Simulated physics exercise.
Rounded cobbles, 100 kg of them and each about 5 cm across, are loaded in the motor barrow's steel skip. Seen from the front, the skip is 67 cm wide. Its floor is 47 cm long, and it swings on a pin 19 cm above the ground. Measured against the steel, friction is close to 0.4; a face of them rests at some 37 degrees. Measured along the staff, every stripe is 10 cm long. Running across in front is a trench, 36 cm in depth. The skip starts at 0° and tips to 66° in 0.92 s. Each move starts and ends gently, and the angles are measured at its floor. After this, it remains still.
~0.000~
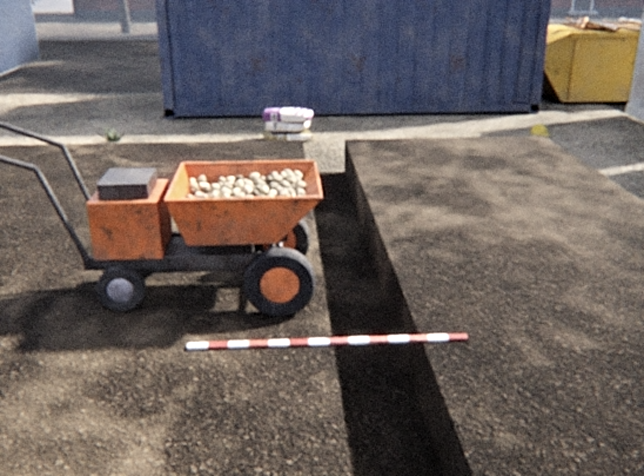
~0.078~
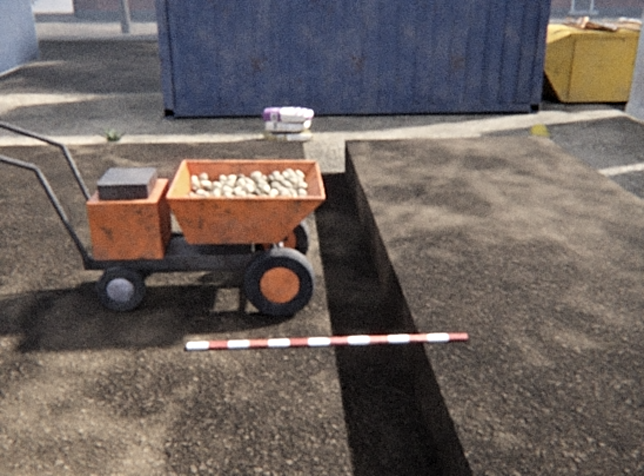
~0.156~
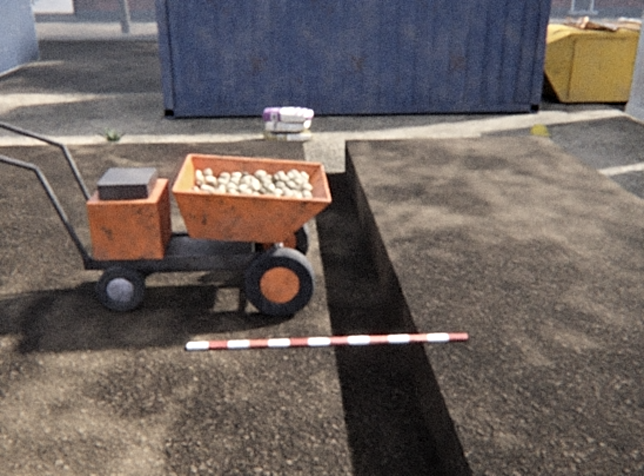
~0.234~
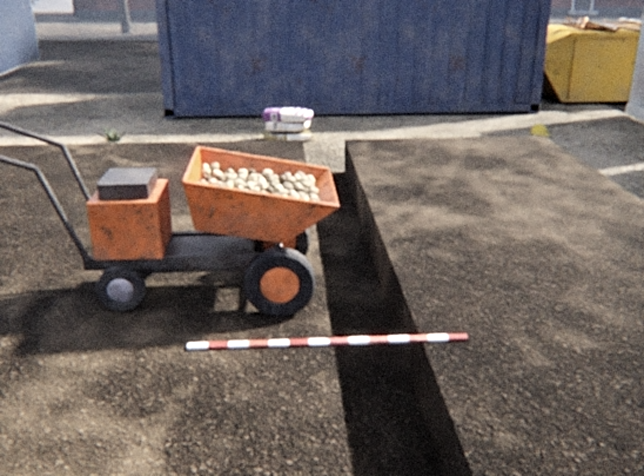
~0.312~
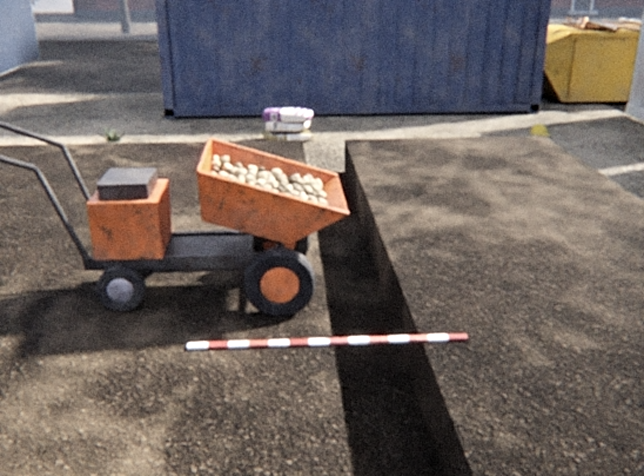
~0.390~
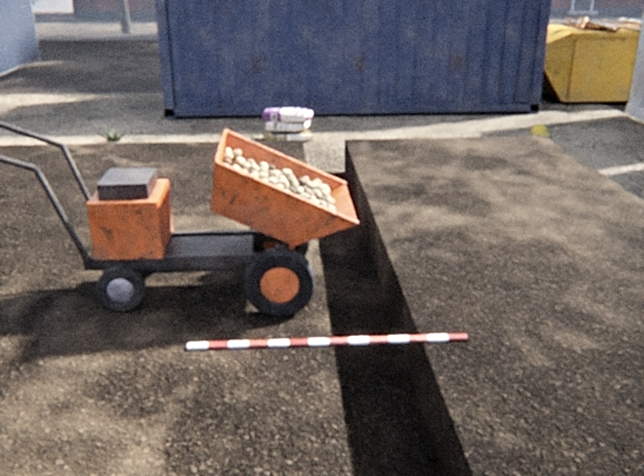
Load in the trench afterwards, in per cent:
59 %.
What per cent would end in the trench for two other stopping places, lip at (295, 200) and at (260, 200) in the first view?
The first start gives about 90 per cent, the second about 100.
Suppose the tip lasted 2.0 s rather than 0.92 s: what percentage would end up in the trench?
In that case some 70 per cent.
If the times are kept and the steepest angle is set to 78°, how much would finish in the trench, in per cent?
Around 70 per cent would finish in the trench.
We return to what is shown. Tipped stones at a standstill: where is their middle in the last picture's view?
The resting stones are centred at roughly (394, 325).
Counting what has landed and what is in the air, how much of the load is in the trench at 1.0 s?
By then, around 15 percent.
After 0.7 s the floor is at 56°; 100 % in the skip; the foremost stones are at (362, 240).
After 1.0 s the floor is at 66°; 76 % in the skip, 15 % in the trench, 8 % past the trench; the foremost stones are at (421, 287).
After 1.4 s the floor is at 66°; 29 % in the skip, 31 % in the trench, 40 % past the trench; the foremost stones are at (502, 283).
After 3.3 s the floor is at 66°; 0 % in the skip, 59 % in the trench, 41 % past the trench; the foremost stones are at (570, 277).
